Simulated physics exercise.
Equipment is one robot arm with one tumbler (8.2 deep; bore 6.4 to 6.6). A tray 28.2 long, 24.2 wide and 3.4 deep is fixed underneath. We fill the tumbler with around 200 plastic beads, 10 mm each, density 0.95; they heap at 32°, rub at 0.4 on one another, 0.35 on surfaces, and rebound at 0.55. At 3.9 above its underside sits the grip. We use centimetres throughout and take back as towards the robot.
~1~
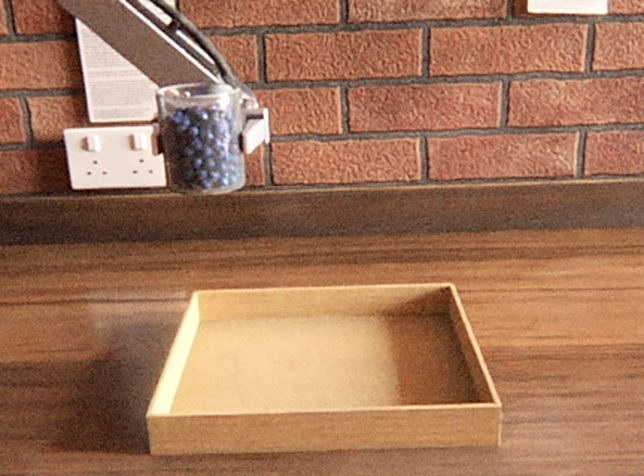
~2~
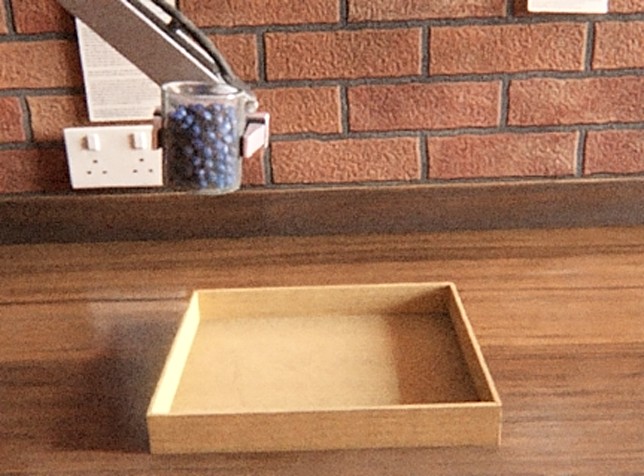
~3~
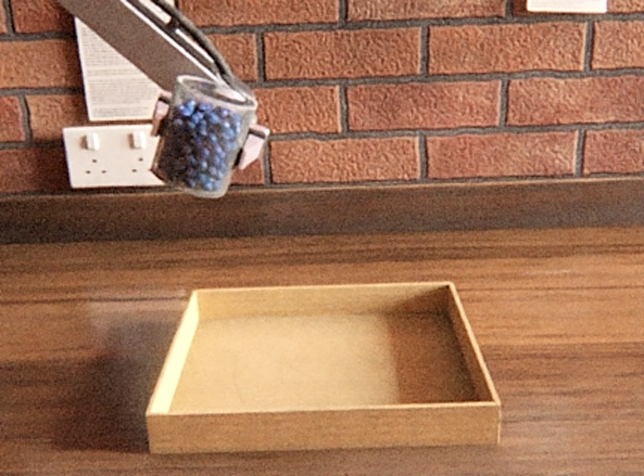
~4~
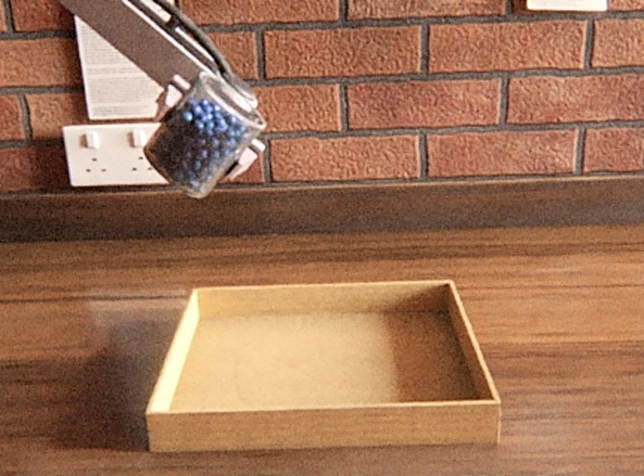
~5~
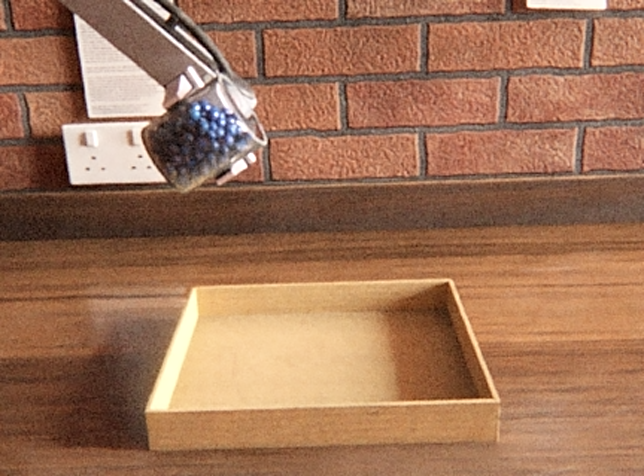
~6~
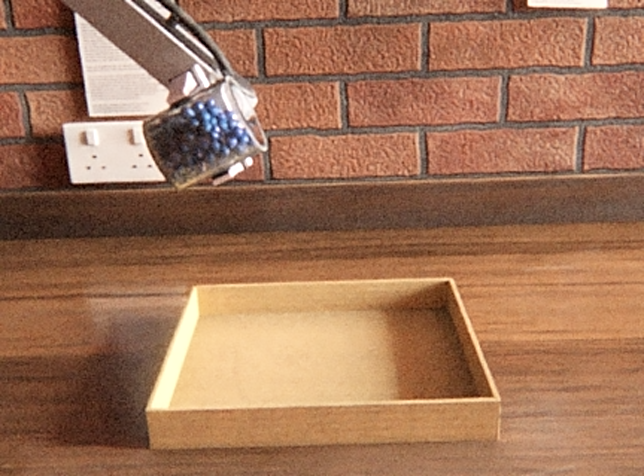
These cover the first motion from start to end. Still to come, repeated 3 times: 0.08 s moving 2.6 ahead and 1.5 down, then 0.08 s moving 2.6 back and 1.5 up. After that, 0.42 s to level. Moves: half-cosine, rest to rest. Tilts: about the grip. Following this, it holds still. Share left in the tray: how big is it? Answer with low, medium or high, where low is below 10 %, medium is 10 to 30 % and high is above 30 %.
Medium.
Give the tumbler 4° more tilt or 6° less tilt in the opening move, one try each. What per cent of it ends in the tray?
First try around 25 %, second around 15 %.
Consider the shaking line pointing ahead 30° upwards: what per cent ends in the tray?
Some 55 in a hundred.
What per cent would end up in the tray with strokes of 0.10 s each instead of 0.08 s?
Around 15 percent.
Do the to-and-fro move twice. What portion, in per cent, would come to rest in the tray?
In that case it would be roughly 15 per cent.
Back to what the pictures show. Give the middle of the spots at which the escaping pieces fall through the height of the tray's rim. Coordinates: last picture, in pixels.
Around (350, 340).
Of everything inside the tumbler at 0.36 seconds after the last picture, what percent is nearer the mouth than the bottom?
Around 35 percent.
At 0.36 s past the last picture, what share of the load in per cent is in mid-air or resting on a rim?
Roughly 4 percent.
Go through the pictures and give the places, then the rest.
The first frame shows tumbler middle at (202, 140), level; upper third of the load around (202, 127), from x 170 to 235, top at y 110; 197 in the tumbler.
The second frame shows tumbler middle at (202, 139), tilted 6° forward; upper third of the load around (201, 127), from x 170 to 235, top at y 110.
The third frame shows tumbler middle at (202, 138), tilted 22° forward; upper third of the load around (199, 127), from x 160 to 235, top at y 110.
The fourth frame shows tumbler middle at (203, 137), tilted 43° forward; upper third of the load around (198, 125), from x 155 to 240, top at y 105.
The fifth frame shows tumbler middle at (203, 136), tilted 59° forward; upper third of the load around (194, 124), from x 155 to 245, top at y 105.
The sixth frame shows tumbler middle at (203, 135), tilted 65° forward; upper third of the load around (195, 124), from x 155 to 250, top at y 105; 197 in the tumbler.
Then, 0.36 s after the last picture, tilted 65° forward, highest piece 26 above the table; 177 in the tumbler, 12 in the tray, 8 in flight or on a rim.
Then, 0.72 s after the last picture, tilted 25° forward, highest piece 26 above the table; 158 in the tumbler, 36 in the tray, 2 on the table or floor, 1 in flight or on a rim.
Then, 1.10 s after the last picture, level, highest piece 27 above the table; 158 in the tumbler, 37 in the tray, 2 on the table or floor.
Then, 2.15 s after the last picture, level, highest piece 27 above the table; 158 in the tumbler, 37 in the tray, 2 on the table or floor.
Final count, 158 in the tumbler, 37 in the tray, 2 on the table or floor. That is 19 % in the tray.
